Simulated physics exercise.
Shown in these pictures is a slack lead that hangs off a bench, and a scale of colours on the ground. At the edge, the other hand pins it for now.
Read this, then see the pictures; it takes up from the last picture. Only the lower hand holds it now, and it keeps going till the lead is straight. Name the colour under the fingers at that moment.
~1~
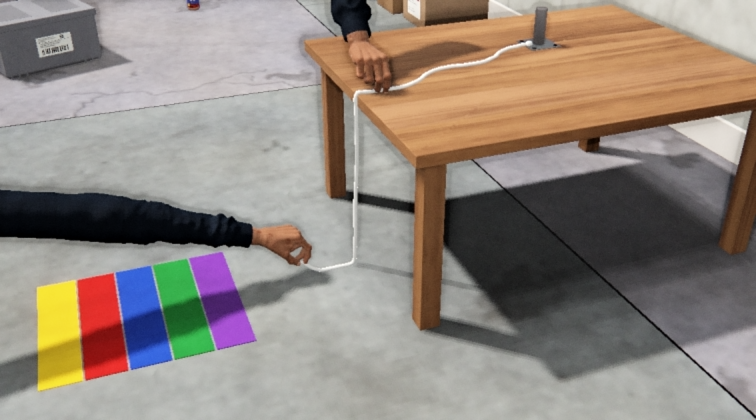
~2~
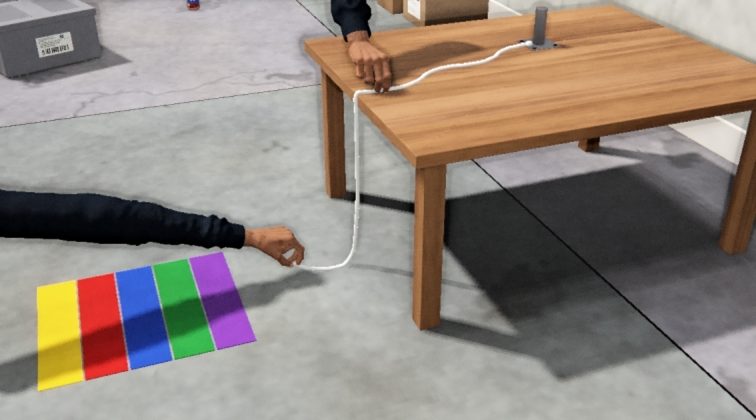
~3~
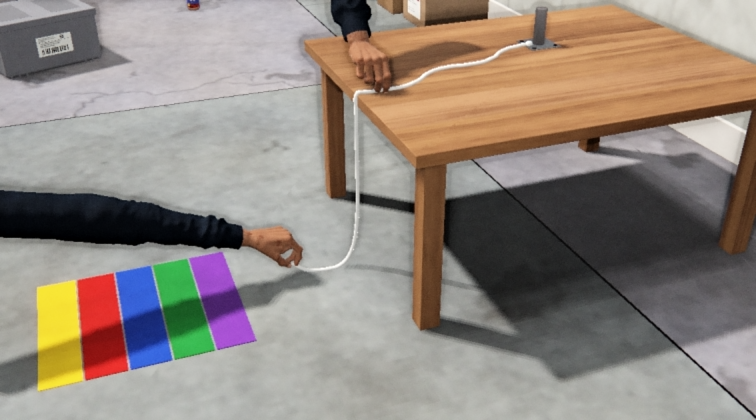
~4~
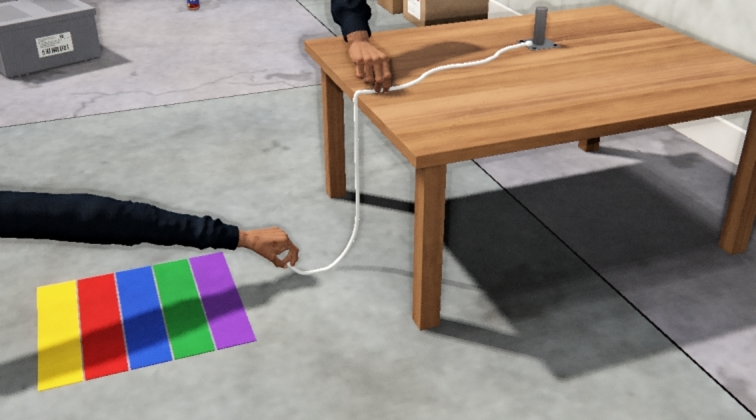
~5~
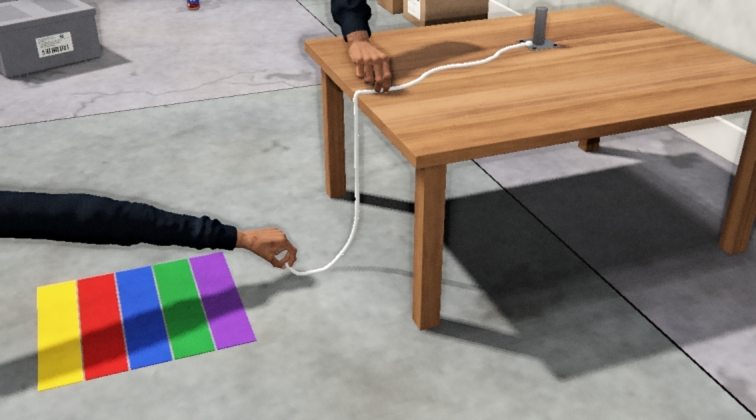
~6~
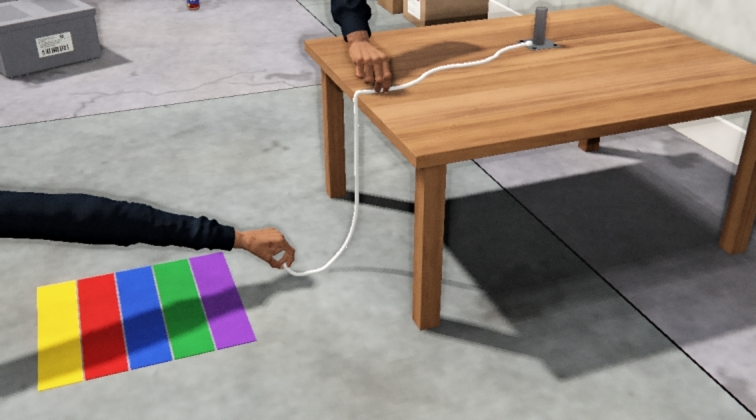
Green.
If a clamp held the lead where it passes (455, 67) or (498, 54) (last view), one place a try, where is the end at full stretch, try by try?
In that order: (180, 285) and (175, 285).
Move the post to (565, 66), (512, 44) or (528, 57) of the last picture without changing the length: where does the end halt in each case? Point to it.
The first try gives (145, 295), the second (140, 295) and the third (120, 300).
A little later, end near (232, 276); over purple.
Next, end near (195, 284); over green.
When it is tight, end near (175, 288); over green. Over green.
